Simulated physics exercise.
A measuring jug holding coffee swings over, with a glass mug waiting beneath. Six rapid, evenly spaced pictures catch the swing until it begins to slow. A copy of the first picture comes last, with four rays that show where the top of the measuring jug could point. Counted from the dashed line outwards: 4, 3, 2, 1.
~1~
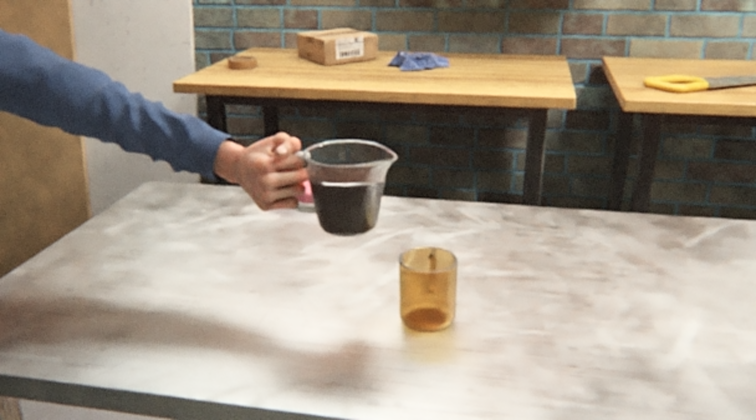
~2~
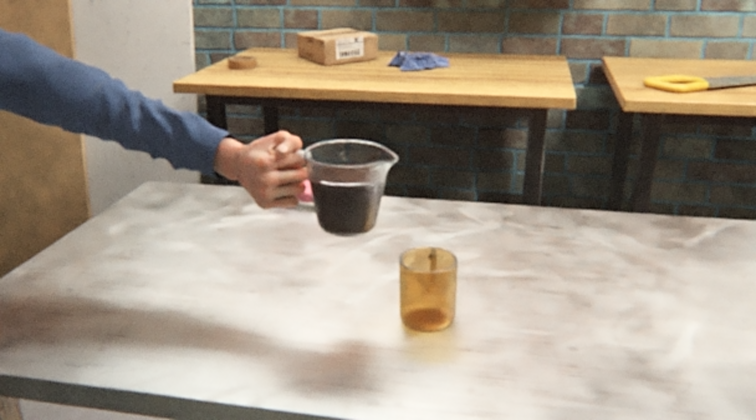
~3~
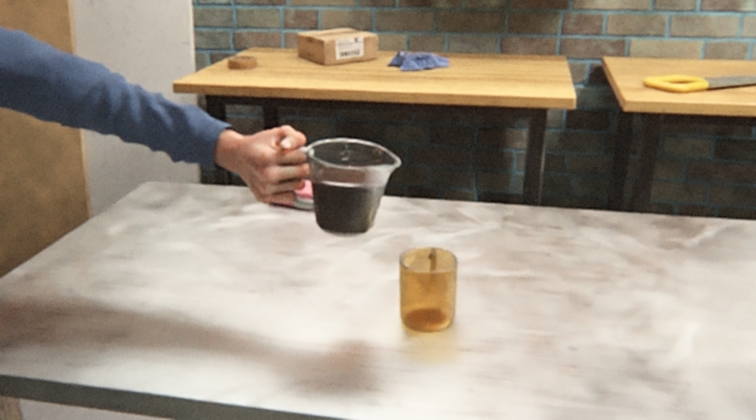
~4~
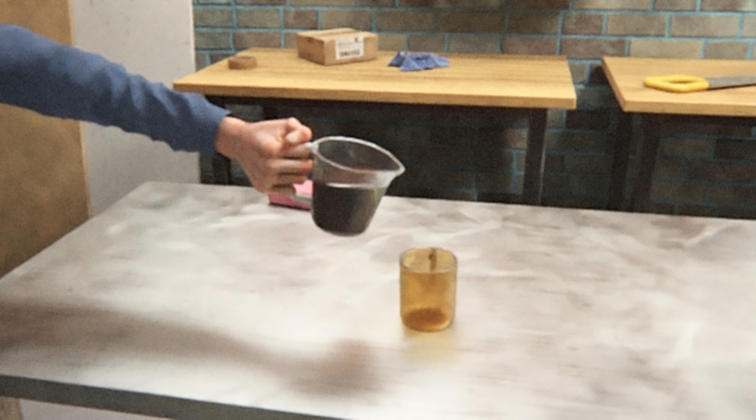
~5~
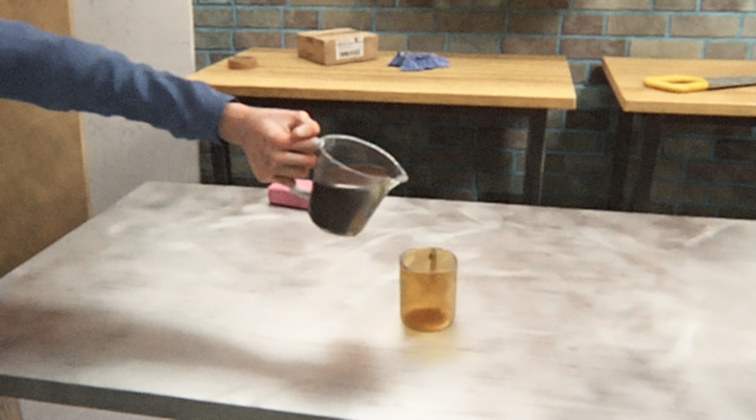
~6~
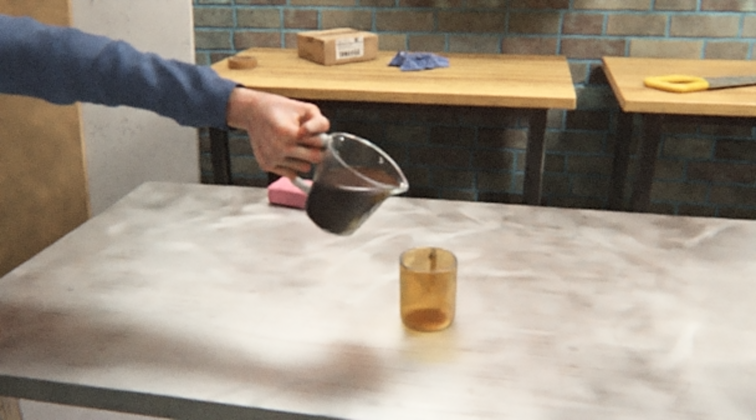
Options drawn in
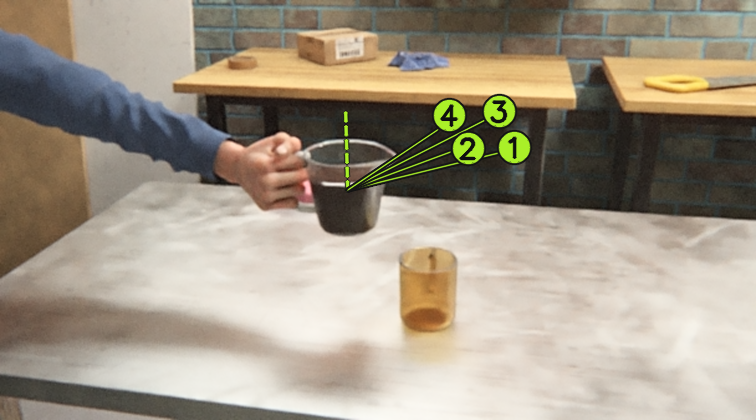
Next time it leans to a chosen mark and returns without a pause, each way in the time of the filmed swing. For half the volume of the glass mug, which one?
3 beats the others.
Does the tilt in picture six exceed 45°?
No, it does not.
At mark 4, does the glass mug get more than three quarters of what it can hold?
No, less.
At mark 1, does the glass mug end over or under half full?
Over half.
In lime, 1 at (497, 153); 2 at (450, 152); 3 at (484, 120); 4 at (437, 129).
Choosing 1, the glass mug ends with about 77 % of what it can hold.
Choosing 2, the glass mug ends with about 65 % of what it can hold.
Choosing 3, the glass mug ends with about 50 % of what it can hold.
Choosing 4, the glass mug ends with about 37 % of what it can hold.
